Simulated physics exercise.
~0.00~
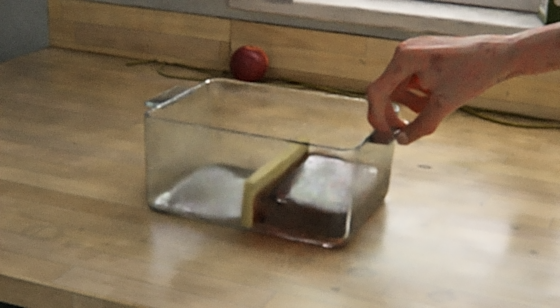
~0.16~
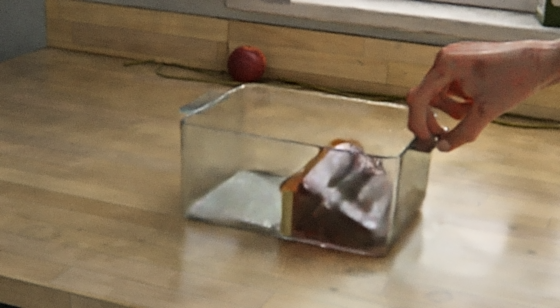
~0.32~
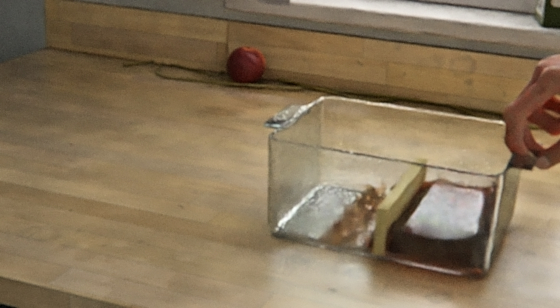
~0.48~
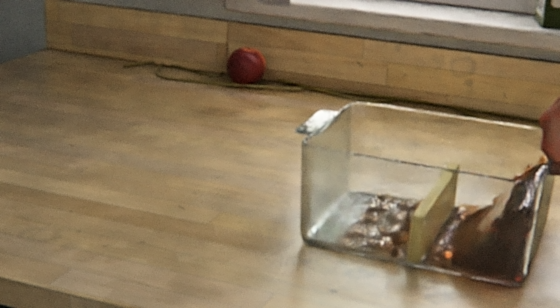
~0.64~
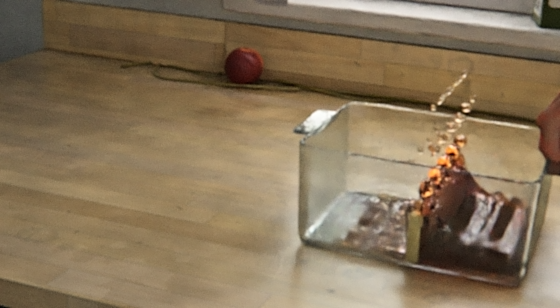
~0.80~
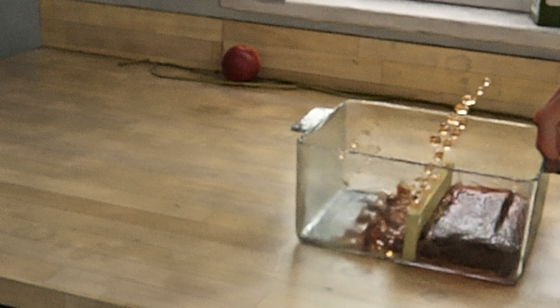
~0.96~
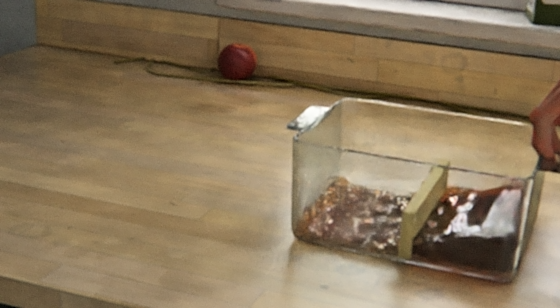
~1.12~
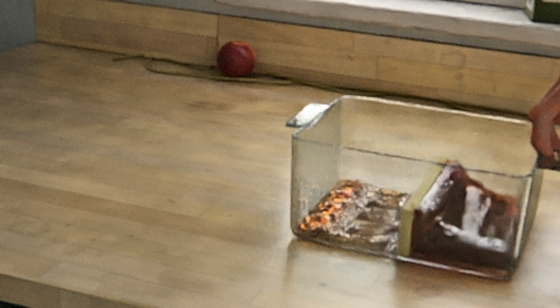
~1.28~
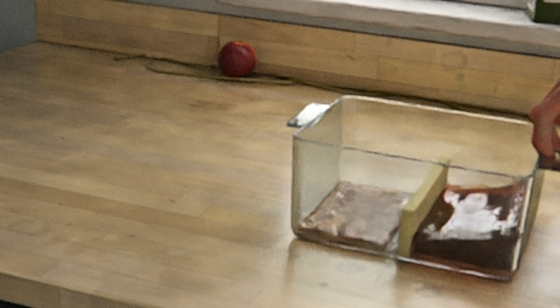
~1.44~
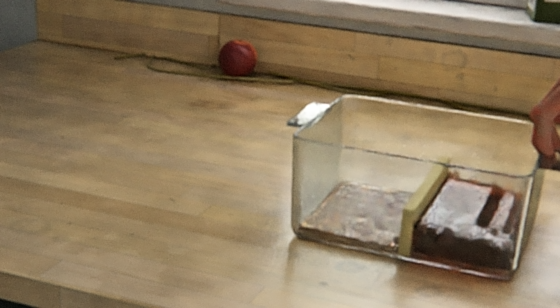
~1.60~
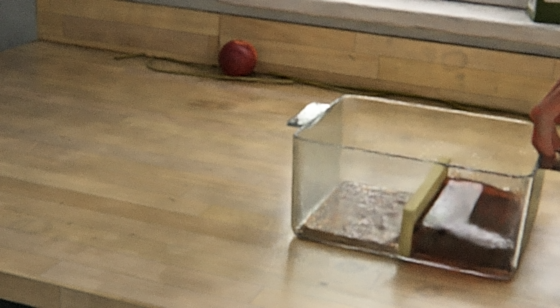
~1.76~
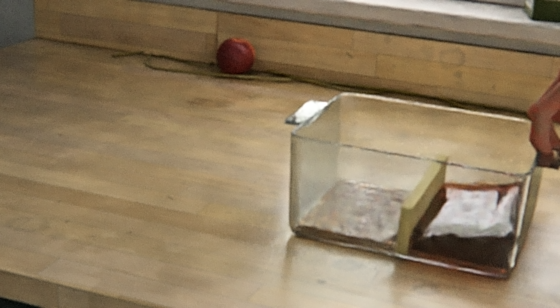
A hand pulls a divided glass tub right, and some sloshing tea spills into its left side.
